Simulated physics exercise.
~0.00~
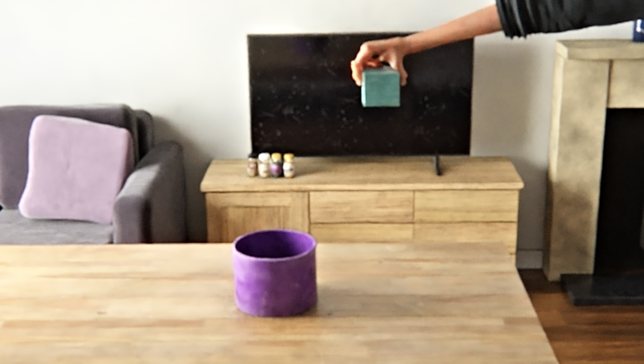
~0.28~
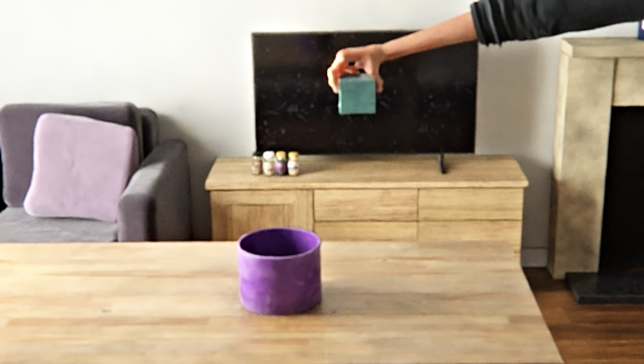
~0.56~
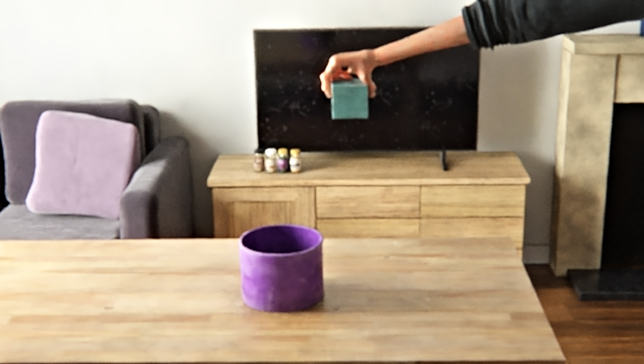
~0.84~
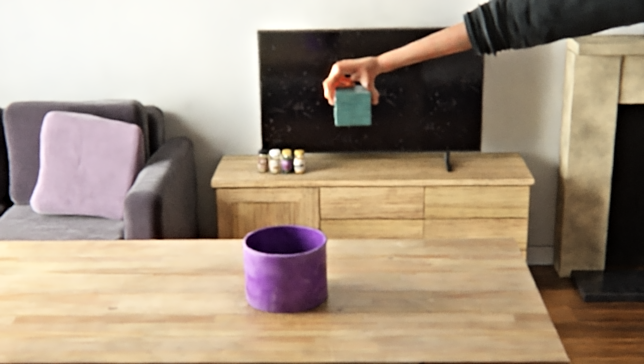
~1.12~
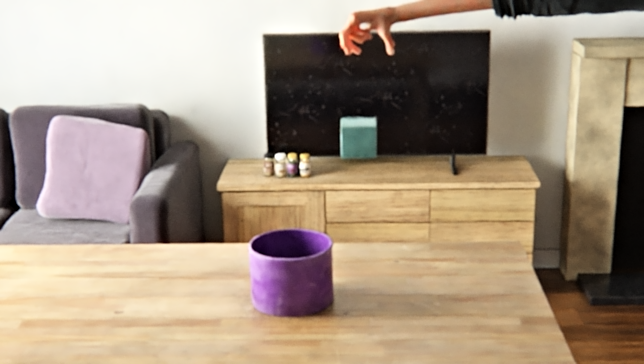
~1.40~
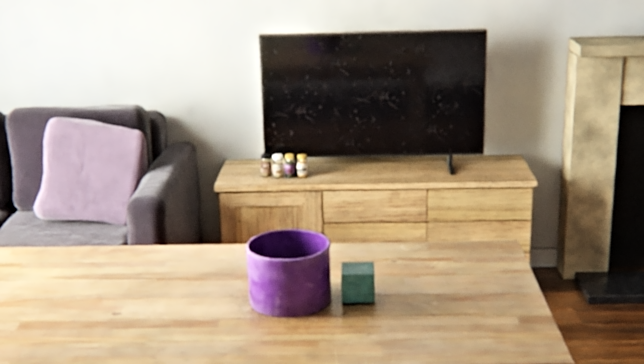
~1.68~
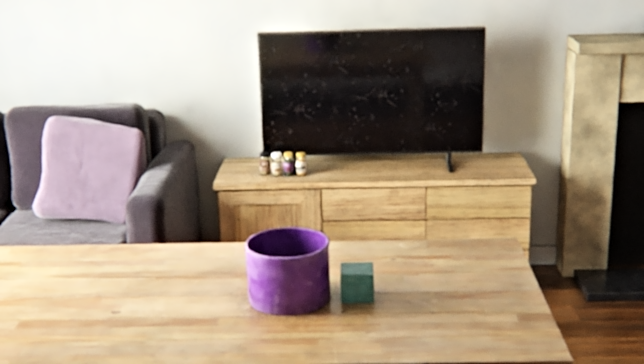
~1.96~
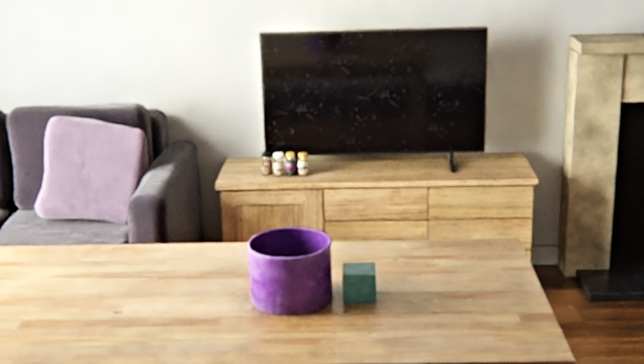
A hand held a turquoise block above a wooden table, shifted it a little left, then let go and drew back. The block fell, missed the purple bucket, and ended up resting on the table just to the right of it.
